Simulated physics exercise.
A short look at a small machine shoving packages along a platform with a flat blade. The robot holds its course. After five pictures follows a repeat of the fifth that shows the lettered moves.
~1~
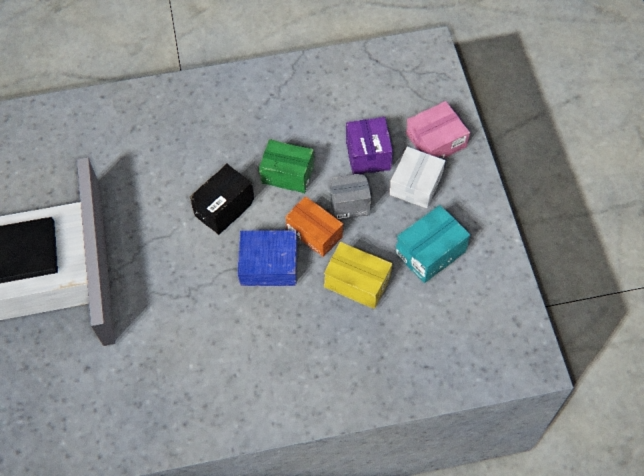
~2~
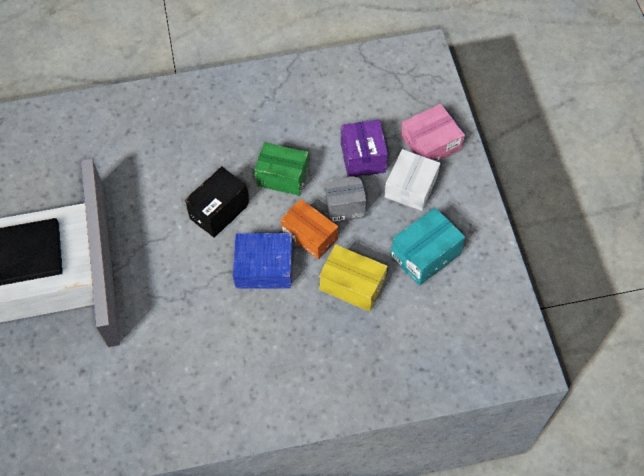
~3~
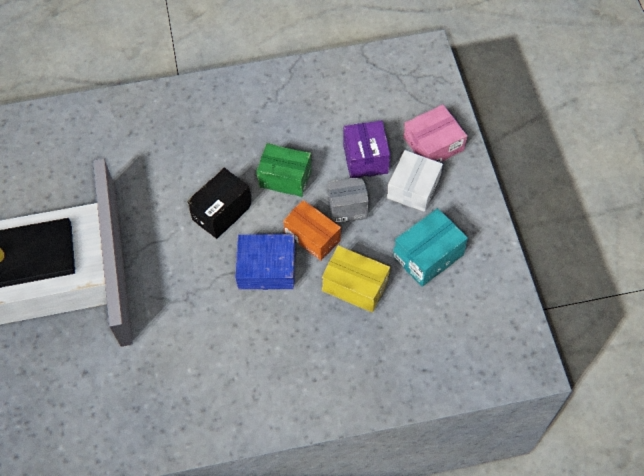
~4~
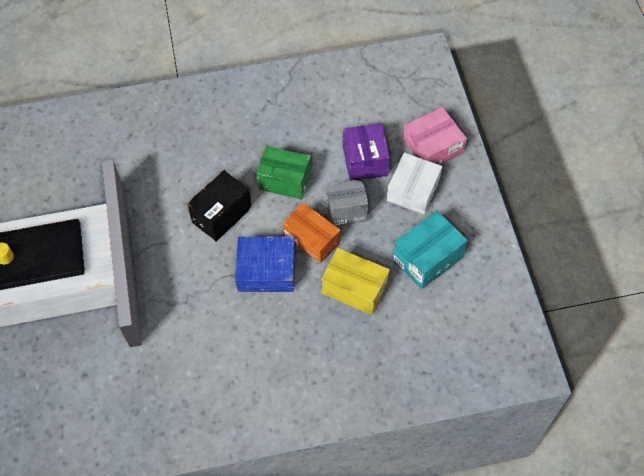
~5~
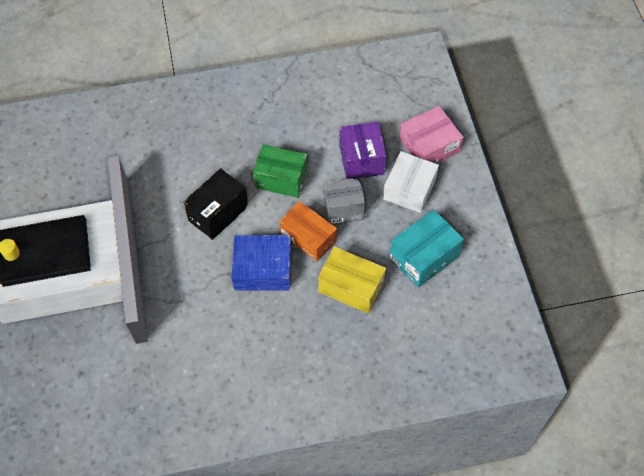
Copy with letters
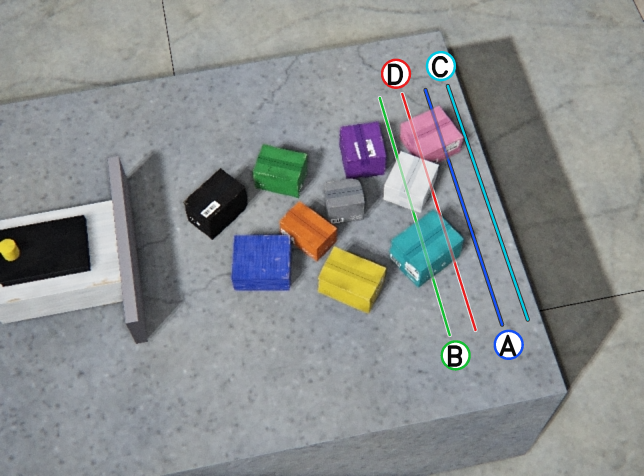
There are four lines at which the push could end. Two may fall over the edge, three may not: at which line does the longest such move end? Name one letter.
The farthest such stop is B.
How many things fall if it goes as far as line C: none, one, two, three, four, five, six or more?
Six or more.
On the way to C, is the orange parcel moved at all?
Yes.
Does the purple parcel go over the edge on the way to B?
No.
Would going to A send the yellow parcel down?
No.
On the marked copy, A at (461, 199); B at (412, 208); C at (485, 194); D at (436, 203).
Following B. Soon after the start, robot (158, 229); green box (288, 165); blue crate (272, 260).
Later, robot (263, 210); pink parcel (432, 134); white parcel (418, 177).
In the end, robot (343, 195); pink parcel over the edge; white parcel (486, 157); one fallen.
As for the rest, A drops six; C drops nine; D drops four.
